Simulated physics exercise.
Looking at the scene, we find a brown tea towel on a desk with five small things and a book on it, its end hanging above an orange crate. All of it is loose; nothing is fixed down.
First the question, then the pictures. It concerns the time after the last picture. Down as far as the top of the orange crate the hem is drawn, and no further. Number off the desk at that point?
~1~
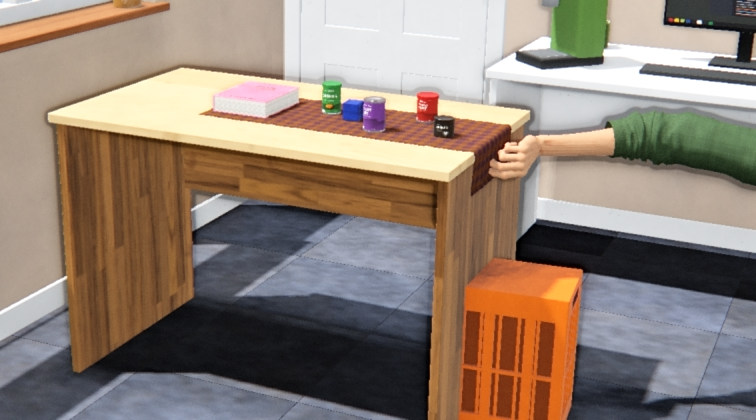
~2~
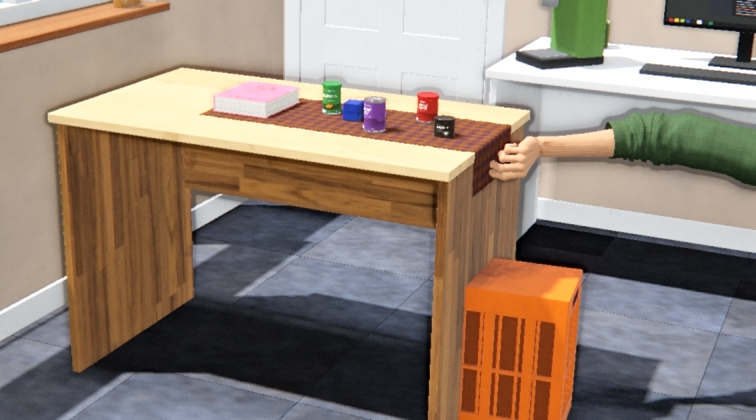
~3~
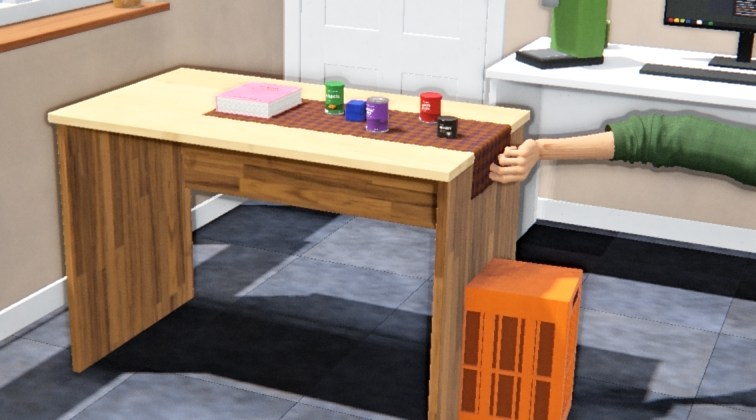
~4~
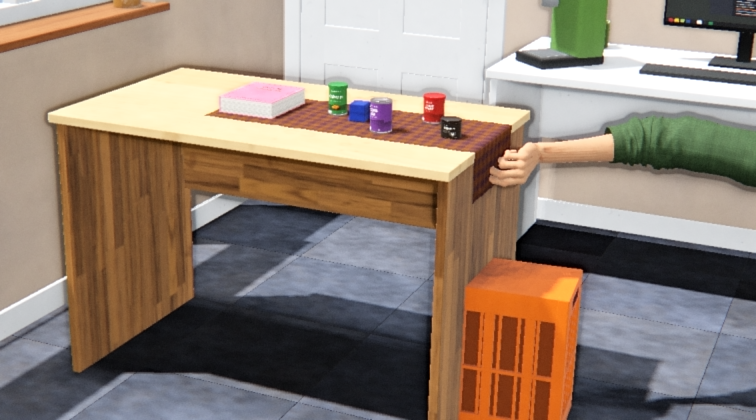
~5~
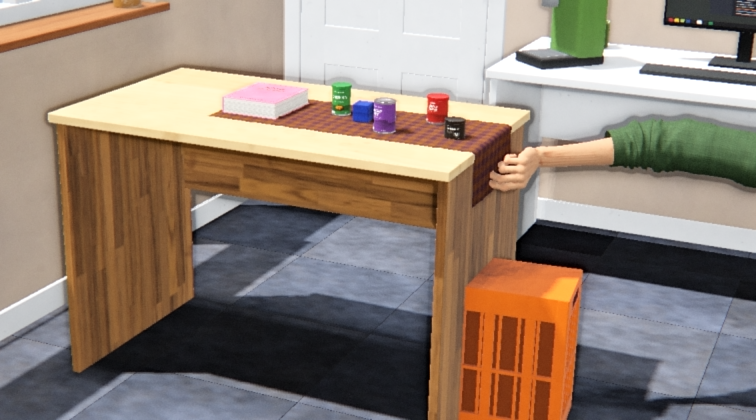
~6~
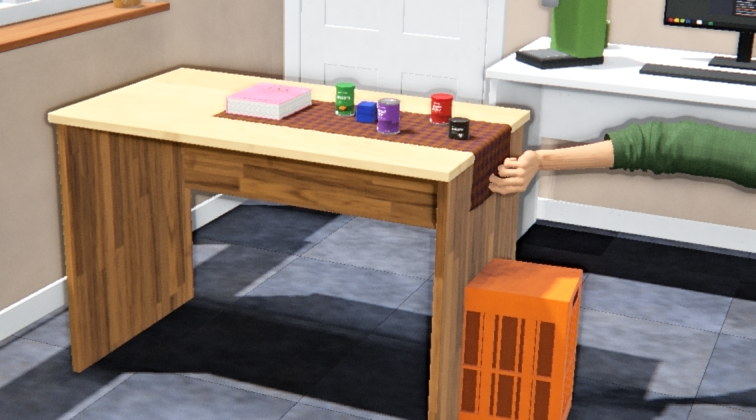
You will see two of them fall.
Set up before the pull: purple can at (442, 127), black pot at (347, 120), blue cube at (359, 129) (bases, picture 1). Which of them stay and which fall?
The purple can ends up off; the black pot stays put; the blue cube stays put.
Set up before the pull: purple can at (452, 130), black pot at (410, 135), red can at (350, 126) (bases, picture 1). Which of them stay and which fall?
Purple can: Lost. Black pot: Lost. Red can: Safe.
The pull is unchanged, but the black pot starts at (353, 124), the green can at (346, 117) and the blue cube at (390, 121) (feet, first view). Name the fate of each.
Result - black pot: Still up; green can: Still up; blue cube: Still up.
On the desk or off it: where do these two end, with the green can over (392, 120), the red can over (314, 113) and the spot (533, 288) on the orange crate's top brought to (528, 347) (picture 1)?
Here's what happens: The green can leaves its perch, the red can remains aboard.
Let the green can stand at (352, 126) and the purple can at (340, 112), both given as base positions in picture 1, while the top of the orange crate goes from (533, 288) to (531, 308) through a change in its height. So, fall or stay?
Outcome for the green can: It stays. Outcome for the purple can: It stays.
Soon after, hem near (490, 229); all still up.
Then, hem near (490, 259); black pot gone.
At rest, hem on the crate; black pot and red can gone. The desk loses two.
